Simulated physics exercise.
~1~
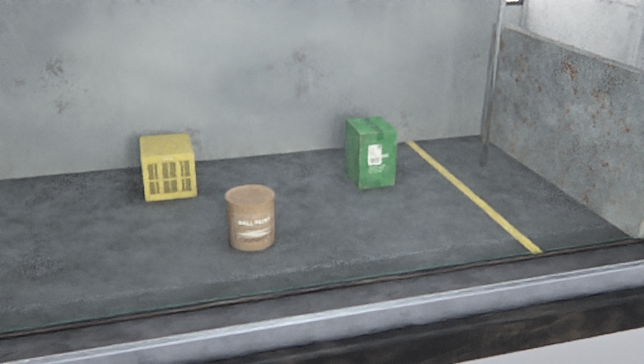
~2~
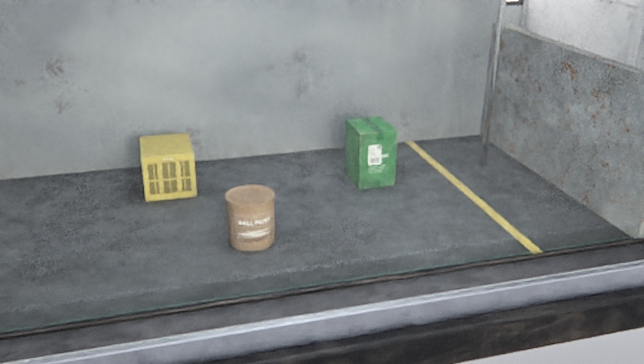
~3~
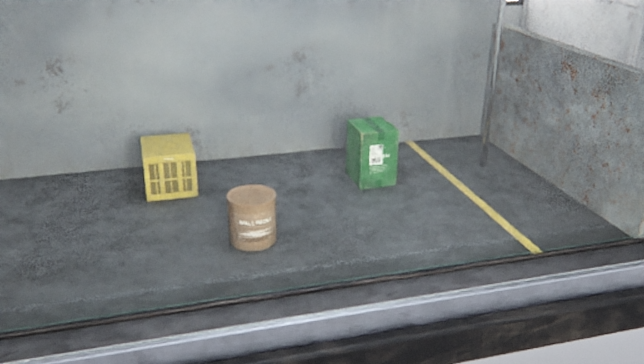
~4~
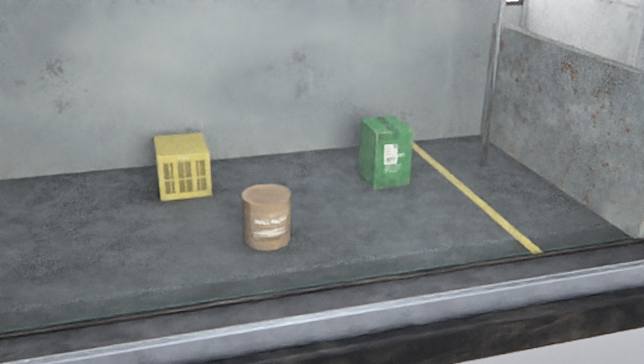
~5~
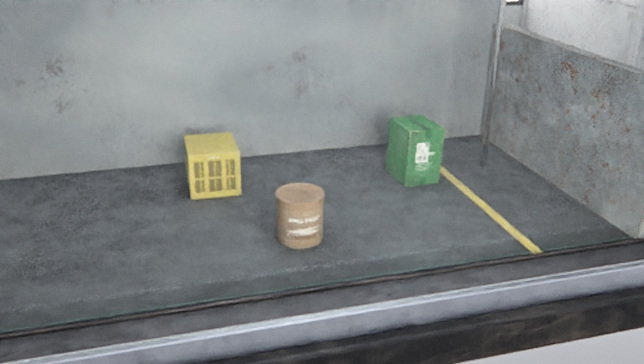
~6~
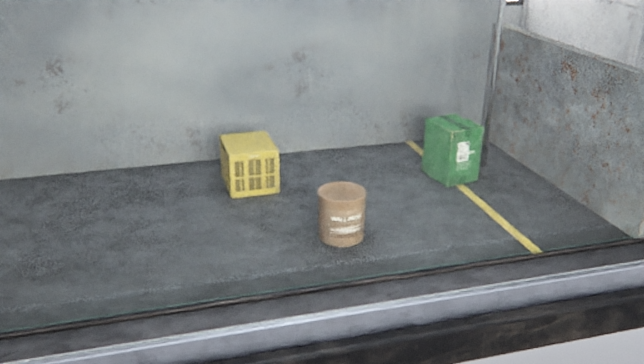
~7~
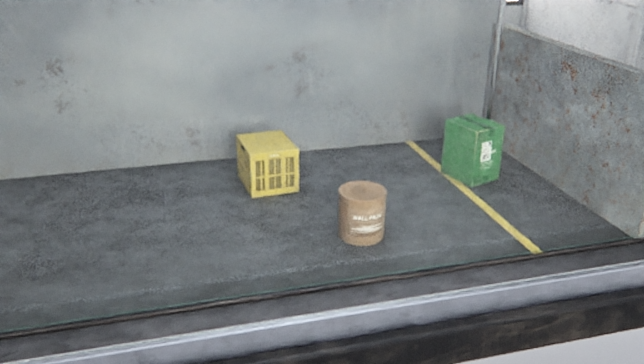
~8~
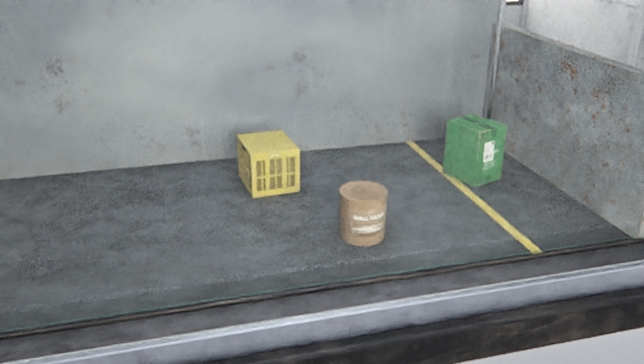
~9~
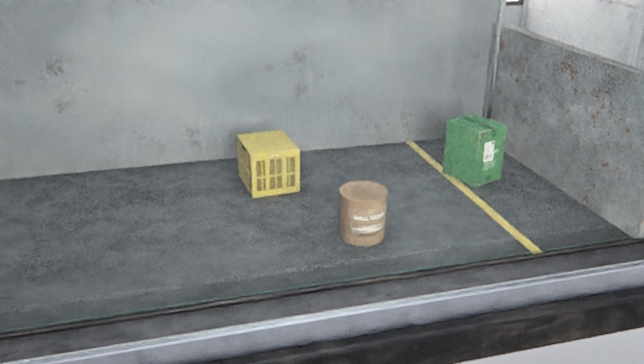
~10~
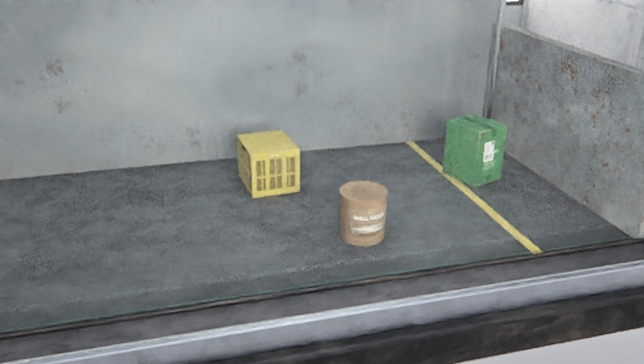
At the start, a yellow crate, a brown bucket and an upright green pack sit apart on a gray floor, with a yellow line running across it to their right. For a short while nothing moves. Then all three begin sliding to the right together, keeping roughly the same spacing. The green pack, in the lead, reaches the yellow line and slides over it while staying upright. The three slow and come to a stop, with the green pack resting beyond the line and the yellow crate and brown bucket still short of it.
